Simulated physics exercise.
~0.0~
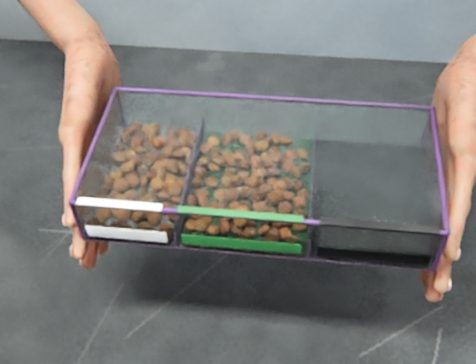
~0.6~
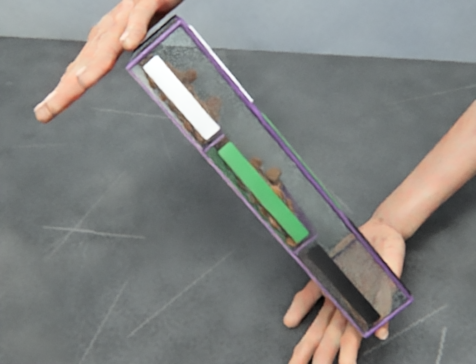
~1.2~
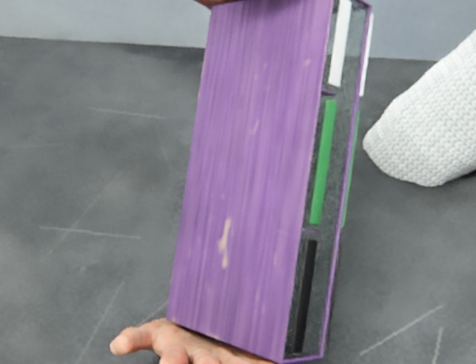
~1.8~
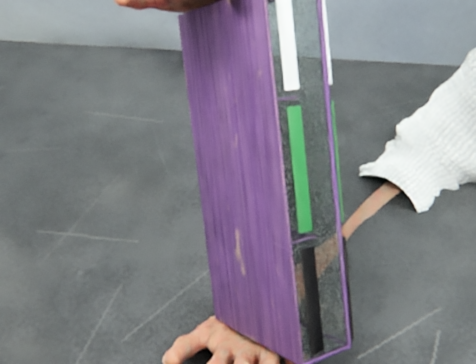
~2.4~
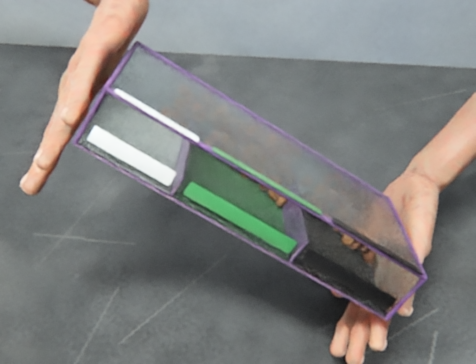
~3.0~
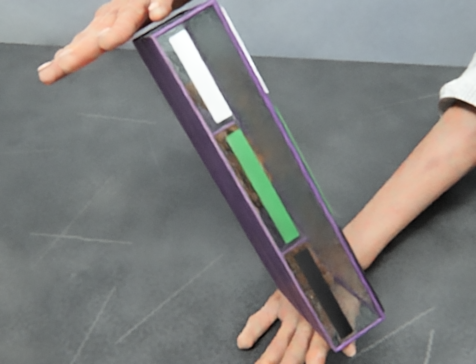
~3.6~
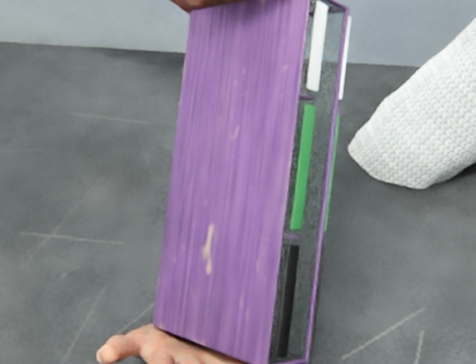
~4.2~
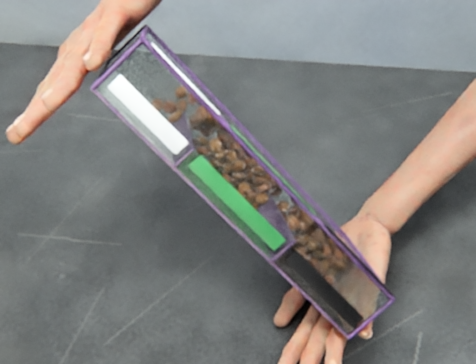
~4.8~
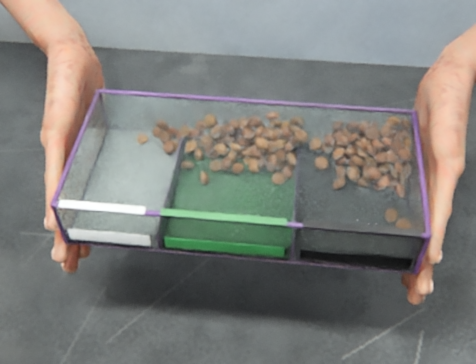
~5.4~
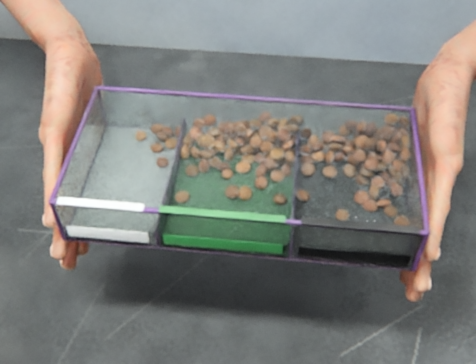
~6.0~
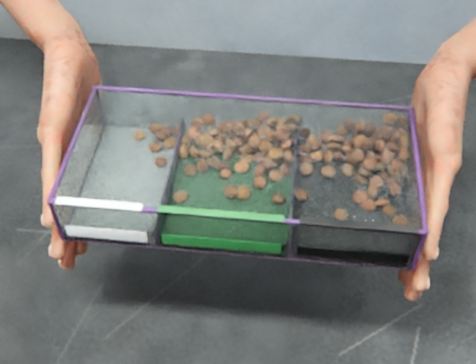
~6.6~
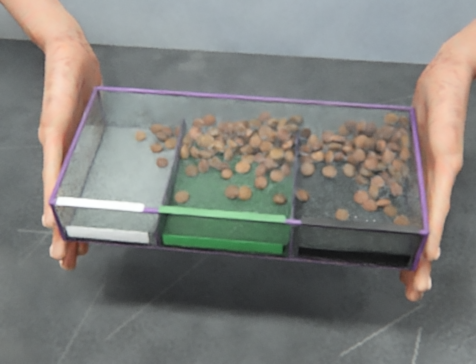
A clear-lidded, purple-edged box of brown kibble is held level by two hands above a scratched dark grey surface, seen from the front and slightly above. Its three compartments are marked white at left, green in the middle and black at right, with kibble in the white and green ones. The hands tip it steeply, right end down, until its purple underside shows. They turn it partway back, then tip it steeply again. Finally they bring it level and hold it still, most kibble now in the green and black sections, with a few pieces in the white.
